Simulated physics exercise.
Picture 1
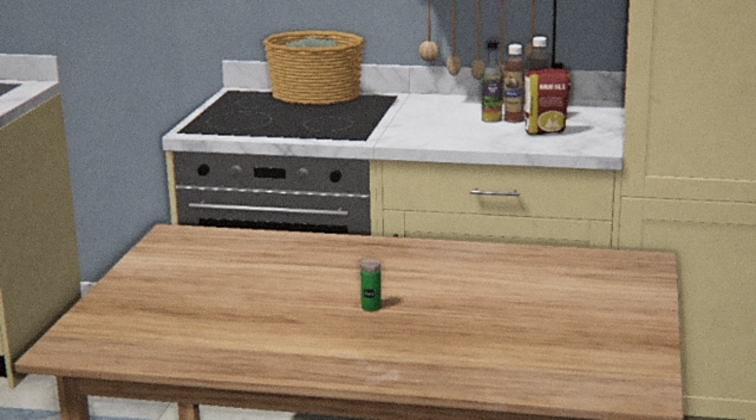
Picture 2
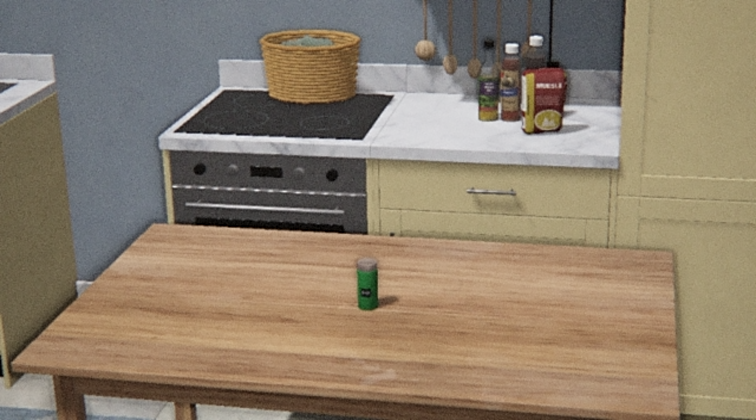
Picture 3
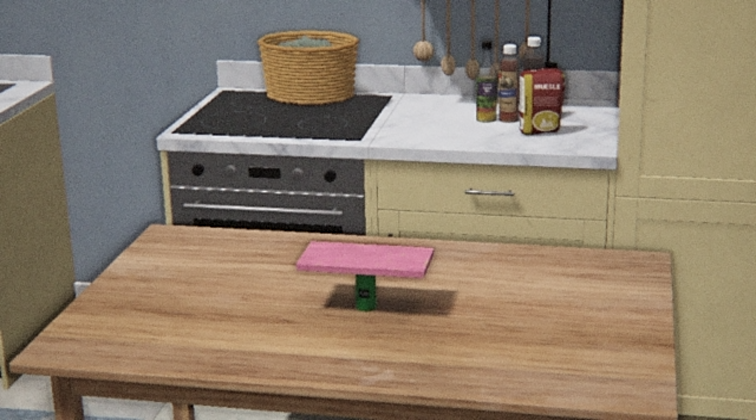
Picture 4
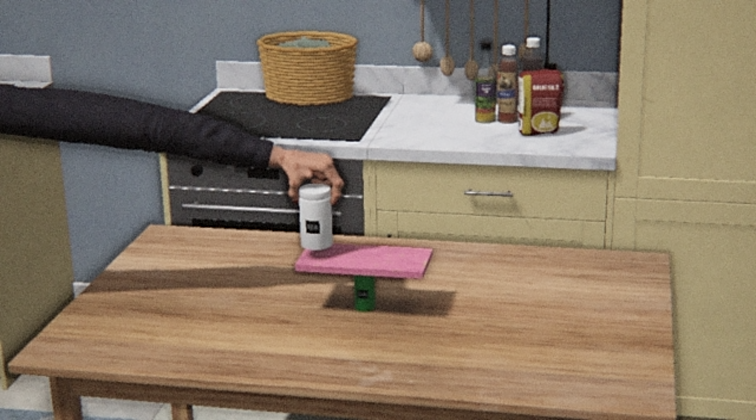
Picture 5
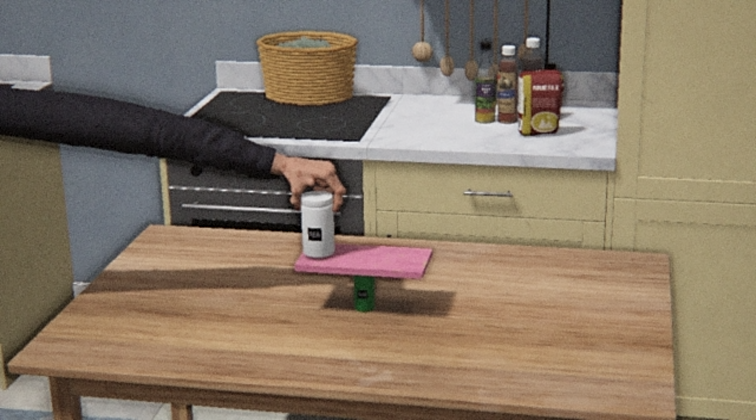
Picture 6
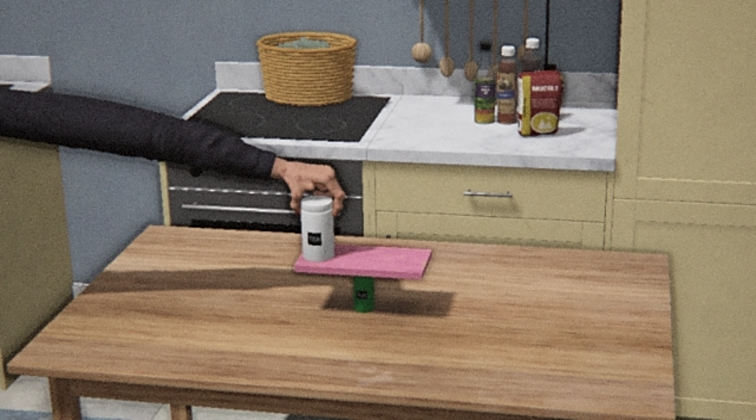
A pink board sits balanced across a small green shaker on a wooden table, in a kitchen seen from slightly above. Behind are a dark hob and oven, a woven basket, bottles and a red package on a pale counter. The shaker first stands alone, the board appears on top, then a dark-sleeved arm from the left lowers a white jar onto its left end, keeping hold.
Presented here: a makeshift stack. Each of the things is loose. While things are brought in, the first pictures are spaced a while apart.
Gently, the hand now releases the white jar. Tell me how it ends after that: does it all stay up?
No.
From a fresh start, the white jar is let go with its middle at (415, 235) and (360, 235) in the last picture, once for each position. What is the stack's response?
Case A: It caves in; case B: It survives.
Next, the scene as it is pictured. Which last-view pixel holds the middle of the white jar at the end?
End position: Approximately (263, 288).
Then, 0.50 s on from there, white jar now fallen; pink board turned 59° from how it was put.
Then, 0.80 s on from there, green shaker and pink board now fallen.
In the end, fallen, green shaker, pink board and white jar. At the end, from the last picture's camera, white jar near (263, 288). The stack loses its balance.
